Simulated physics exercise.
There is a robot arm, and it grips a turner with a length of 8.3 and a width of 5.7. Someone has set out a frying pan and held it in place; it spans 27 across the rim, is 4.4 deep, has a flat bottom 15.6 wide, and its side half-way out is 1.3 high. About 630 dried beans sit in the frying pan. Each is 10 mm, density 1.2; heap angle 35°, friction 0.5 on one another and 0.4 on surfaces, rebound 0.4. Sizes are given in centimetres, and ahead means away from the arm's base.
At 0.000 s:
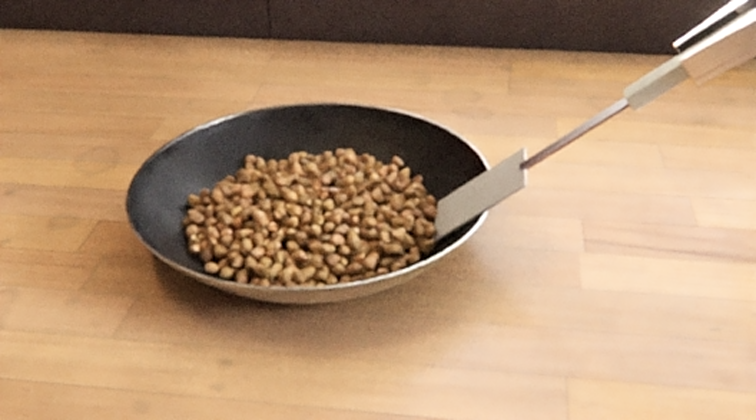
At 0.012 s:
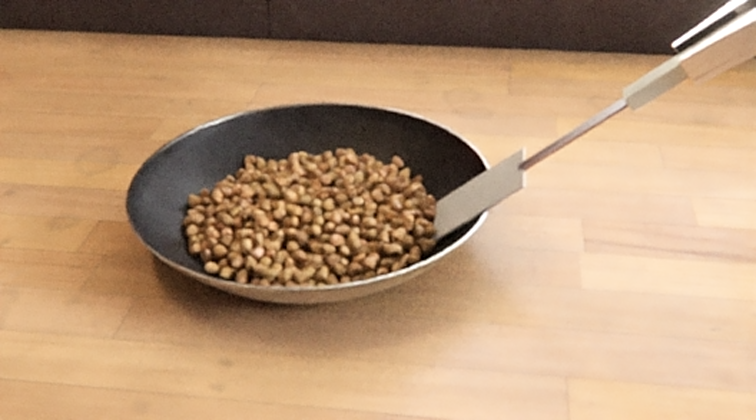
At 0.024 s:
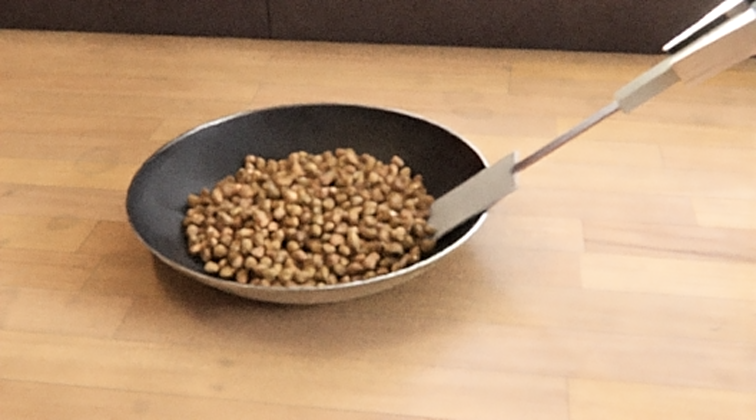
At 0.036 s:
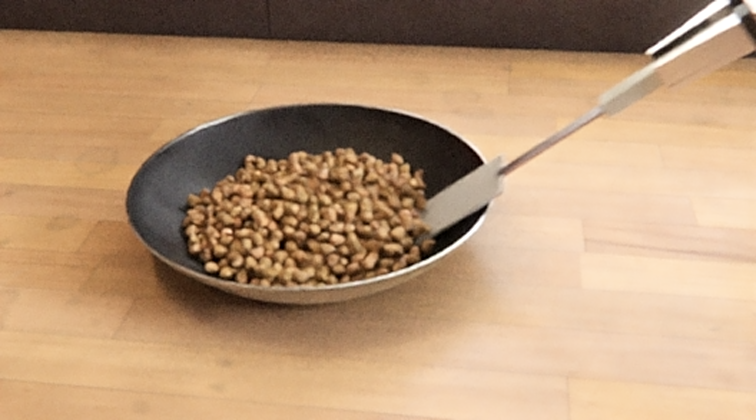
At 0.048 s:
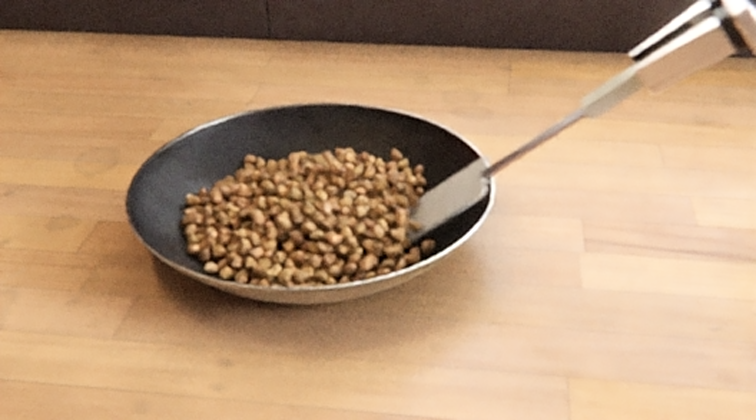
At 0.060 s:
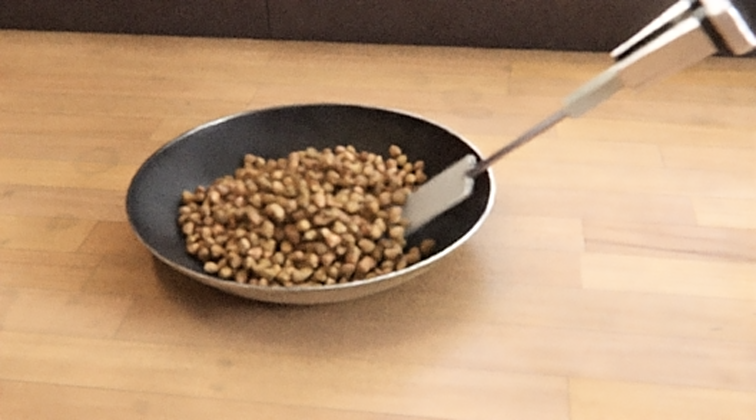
Robot arm slowly pushing a turner leftward into a heap of brown beans in a dark frying pan on a wooden surface.
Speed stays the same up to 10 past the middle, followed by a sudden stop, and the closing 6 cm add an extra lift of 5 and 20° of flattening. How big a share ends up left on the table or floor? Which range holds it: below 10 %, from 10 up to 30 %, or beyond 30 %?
The range from 10 up to 30 %.
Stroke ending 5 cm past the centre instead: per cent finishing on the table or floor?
5 %, roughly.
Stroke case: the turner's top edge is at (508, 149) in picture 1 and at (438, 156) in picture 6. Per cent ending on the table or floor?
Near 20 in a hundred.
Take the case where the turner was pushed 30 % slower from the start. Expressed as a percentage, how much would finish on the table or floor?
Then roughly 10 percent.
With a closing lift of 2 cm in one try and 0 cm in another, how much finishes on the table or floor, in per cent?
I'd put it near 20 in a hundred, then near 15 in a hundred.
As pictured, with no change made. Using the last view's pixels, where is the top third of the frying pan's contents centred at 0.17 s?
(234, 188).
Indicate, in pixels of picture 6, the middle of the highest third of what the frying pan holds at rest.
Pixel position: Approx. (211, 198).
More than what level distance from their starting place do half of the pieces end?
I'd estimate close to 3 centimetres.
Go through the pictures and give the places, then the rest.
In the first frame, turner top edge at (526, 166), sloping 40°; upper third of the load around (317, 207), from x 190 to 430, top at y 155; 632 in the frying pan.
In the second frame, turner top edge at (524, 166), sloping 40°; upper third of the load around (317, 207), from x 190 to 430, top at y 155.
In the third frame, turner top edge at (517, 169), sloping 40°; upper third of the load around (317, 207), from x 190 to 430, top at y 155.
In the fourth frame, turner top edge at (503, 172), sloping 40°; upper third of the load around (324, 206), from x 190 to 430, top at y 155.
In the fifth frame, turner top edge at (487, 174), sloping 40°; upper third of the load around (322, 203), from x 190 to 425, top at y 155.
In the sixth frame, turner top edge at (470, 174), sloping 40°; upper third of the load around (316, 200), from x 185 to 425, top at y 150; 632 in the frying pan.
After 0.11 s, sloping 40°, highest piece 6 above the table; 632 in the frying pan.
After 0.17 s, sloping 35°, highest piece 6 above the table; 632 in the frying pan.
After 0.40 s, sloping 20°, highest piece 12 above the table; 545 in the frying pan, 36 on the table or floor, 51 on the blade or in flight.
After 1.45 s, sloping 20°, highest piece 4 above the table; 545 in the frying pan, 87 on the table or floor.
At rest, 545 in the frying pan, 87 on the table or floor. That is 14 % on the table or floor.
